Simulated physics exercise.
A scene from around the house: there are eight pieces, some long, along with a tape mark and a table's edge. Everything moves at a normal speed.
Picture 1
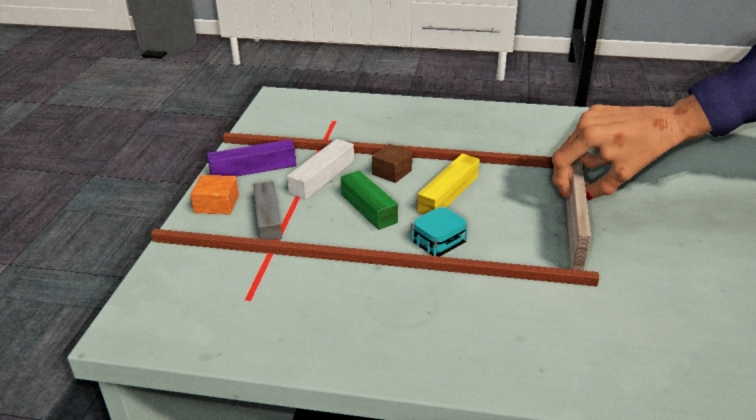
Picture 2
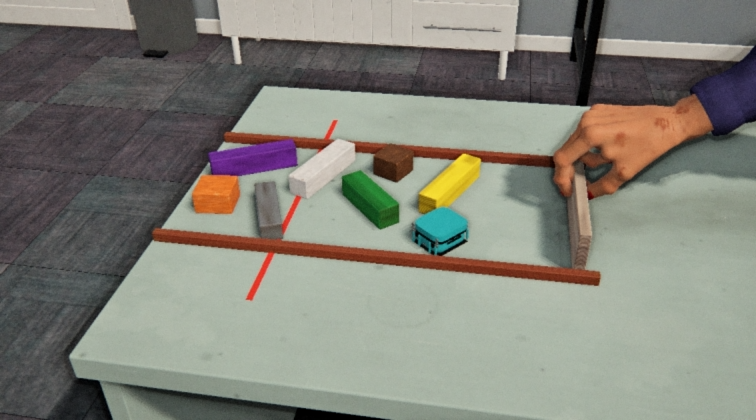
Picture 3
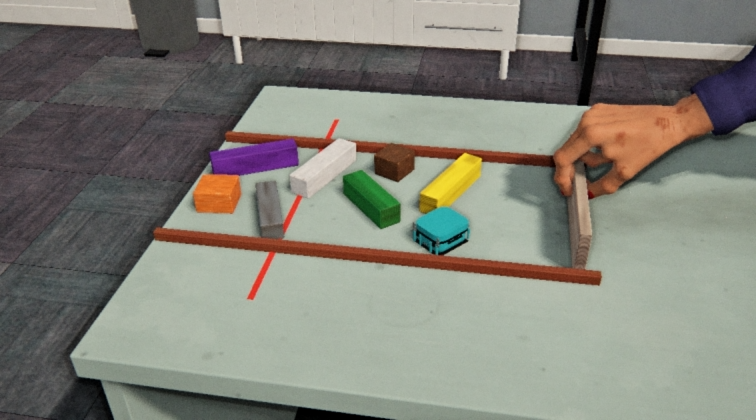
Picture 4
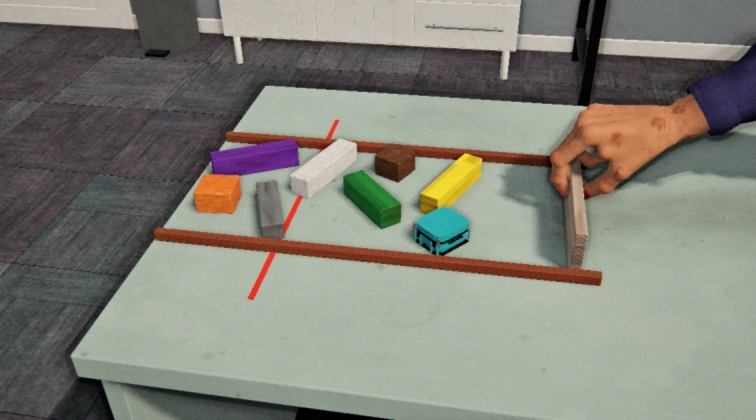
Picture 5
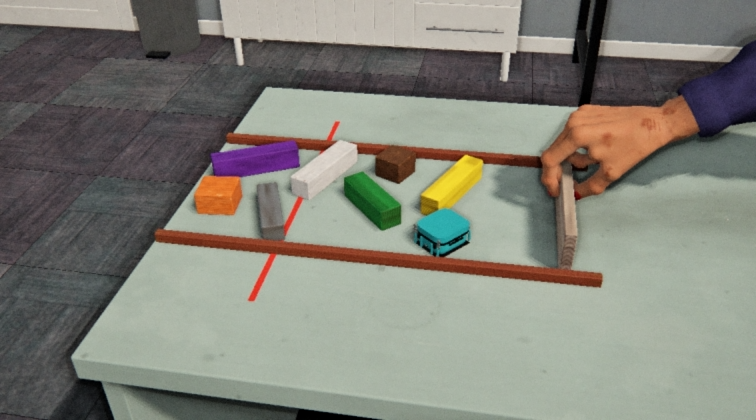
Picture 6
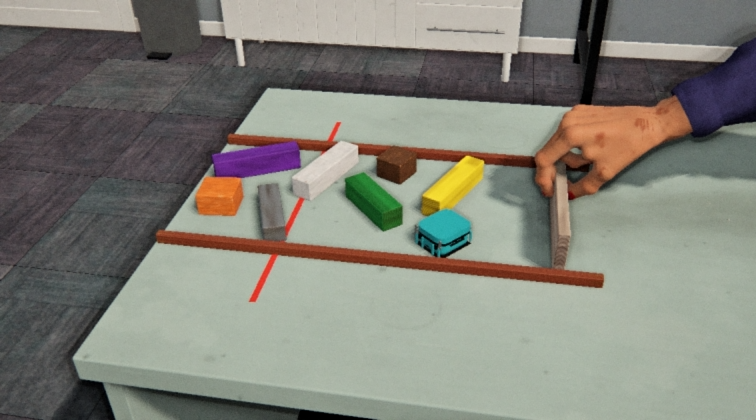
The clip shows eight coloured blocks lying between two brown rails on a pale table crossed by a red line, while a hand at the right holds an upright board still, then slides it slightly left.
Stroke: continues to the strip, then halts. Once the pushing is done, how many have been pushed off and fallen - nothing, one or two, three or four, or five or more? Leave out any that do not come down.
I expect not one of them will drop off.
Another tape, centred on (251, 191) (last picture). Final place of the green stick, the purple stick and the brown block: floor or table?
Well, the green stick stays where it is, the purple stick comes off, and the brown block? It stays where it is.
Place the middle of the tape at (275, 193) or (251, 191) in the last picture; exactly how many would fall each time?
Well, you'd get 1 the first time and 3 the second time.
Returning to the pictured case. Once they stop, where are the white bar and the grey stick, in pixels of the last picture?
First (257, 161), then (240, 211).
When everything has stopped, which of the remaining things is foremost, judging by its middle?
It's the purple stick.
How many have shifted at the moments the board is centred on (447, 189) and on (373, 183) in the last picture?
At the one place 2, at the other 5.
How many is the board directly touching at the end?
Total: 2.
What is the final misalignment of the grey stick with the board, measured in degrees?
I'd put it at about 10°.
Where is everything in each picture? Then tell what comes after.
In the first frame, orange block (215, 195); purple stick (252, 160); grey stick (267, 211); board (575, 198); tape (299, 194).
In the second frame, purple stick (254, 159); board (577, 198).
In the third frame, grey stick (269, 209); brown block (395, 162).
In the fourth frame, orange block (218, 194); yellow stick (452, 184).
In the fifth frame, purple stick (256, 160); green stick (372, 200).
In the sixth frame, orange block (220, 196); purple stick (257, 161); grey stick (272, 212); board (558, 198); tape (304, 195).
Soon after, none off yet; orange block at rest near (220, 196); purple stick at rest near (257, 161); grey stick at rest near (272, 212).
Then, none off yet; orange block at rest near (220, 196); purple stick moved a little near (244, 161); grey stick at rest near (272, 212).
At rest, the number that fall off is zero.
